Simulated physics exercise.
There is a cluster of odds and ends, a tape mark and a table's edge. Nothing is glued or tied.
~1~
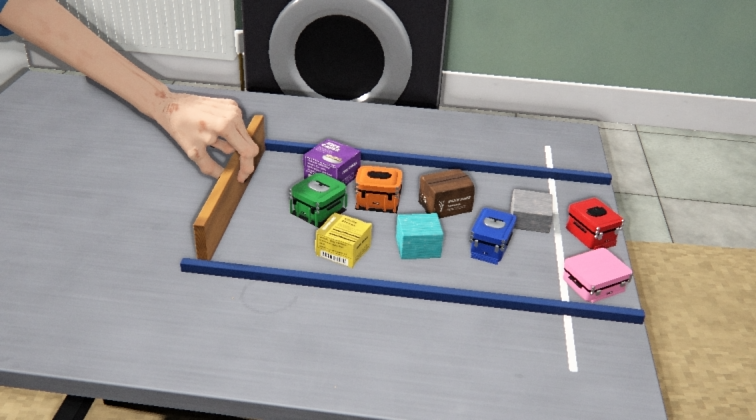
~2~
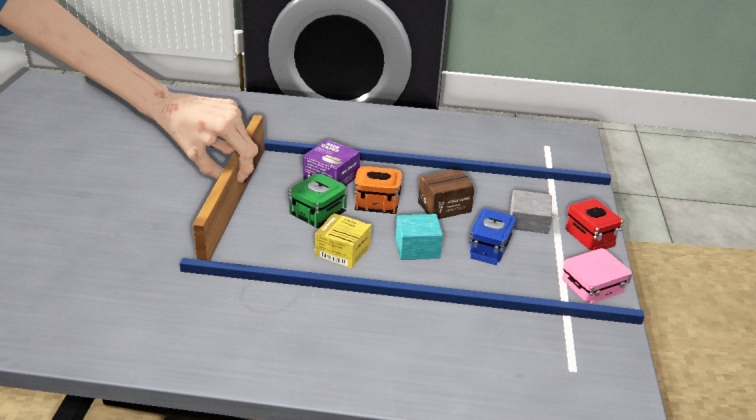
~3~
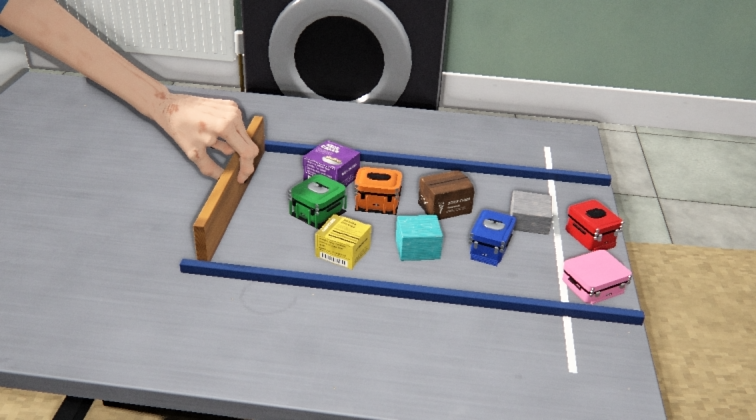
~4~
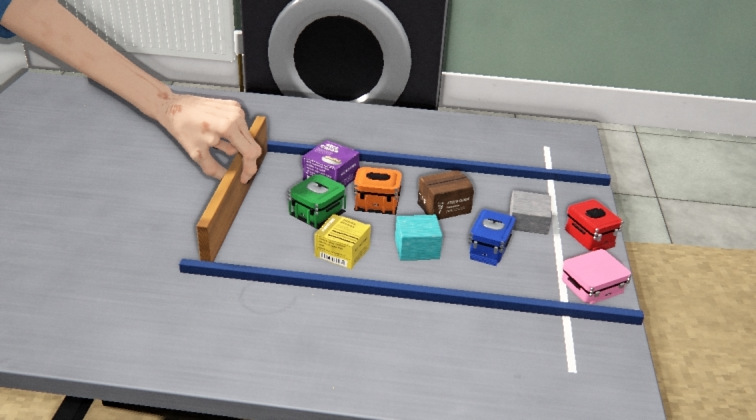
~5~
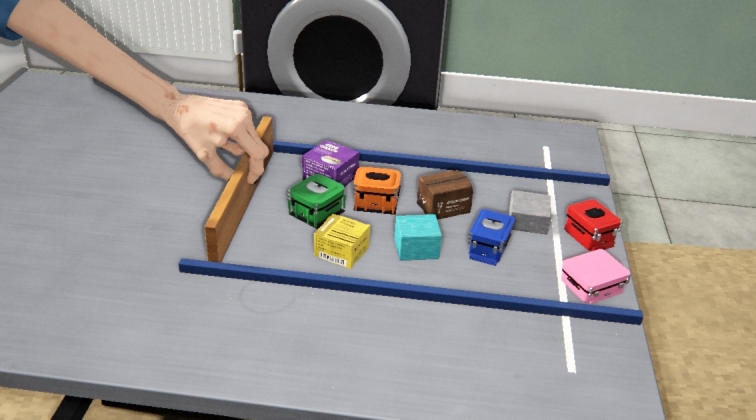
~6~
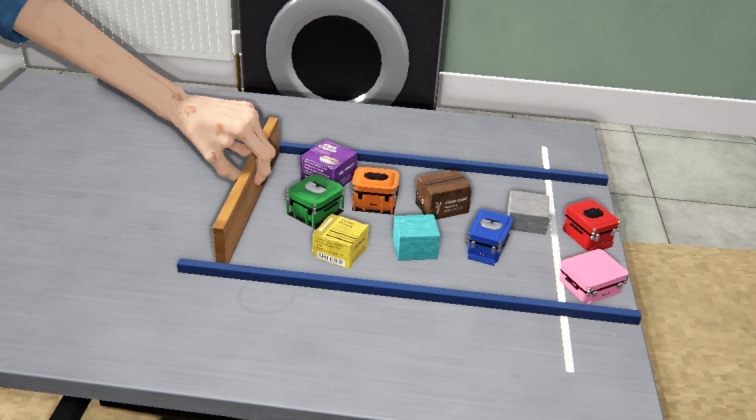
Hand sliding a wooden board slightly right between blue rails, toward a cluster of colourful boxes and cases that stay still.
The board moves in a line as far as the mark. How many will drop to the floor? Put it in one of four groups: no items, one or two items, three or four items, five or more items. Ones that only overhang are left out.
Group: Three or four items.
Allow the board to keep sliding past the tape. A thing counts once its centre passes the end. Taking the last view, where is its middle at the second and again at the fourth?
I'd say close to (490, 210), then close to (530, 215).
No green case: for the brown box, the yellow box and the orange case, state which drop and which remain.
Brown box: Over the edge; yellow box: Still there; orange case: Still there.
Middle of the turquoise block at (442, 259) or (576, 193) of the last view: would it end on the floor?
The turquoise block does not fall; drops off.
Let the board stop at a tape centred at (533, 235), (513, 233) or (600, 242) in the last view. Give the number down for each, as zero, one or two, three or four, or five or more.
First three to four, then one to two, and lastly five or more.
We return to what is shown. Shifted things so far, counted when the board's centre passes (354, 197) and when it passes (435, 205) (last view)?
Note: First position 5; second position 9.
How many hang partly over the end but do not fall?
That adds up to 3.
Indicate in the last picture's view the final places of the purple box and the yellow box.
Near (573, 181) and (583, 263).
Early on, none off yet; red case at rest near (590, 226); pink case at rest near (592, 278); grey block at rest near (528, 212).
A while later, none off yet; red case travelled a little near (613, 233); pink case at rest near (592, 278); grey block travelled about its own width near (569, 220).
Further along, one off so far; red case in the air; pink case moving near (599, 283); grey block leaning well over near (639, 237).
Finally, the number that fall off is three or four; lost, brown box, blue case, grey block and red case.
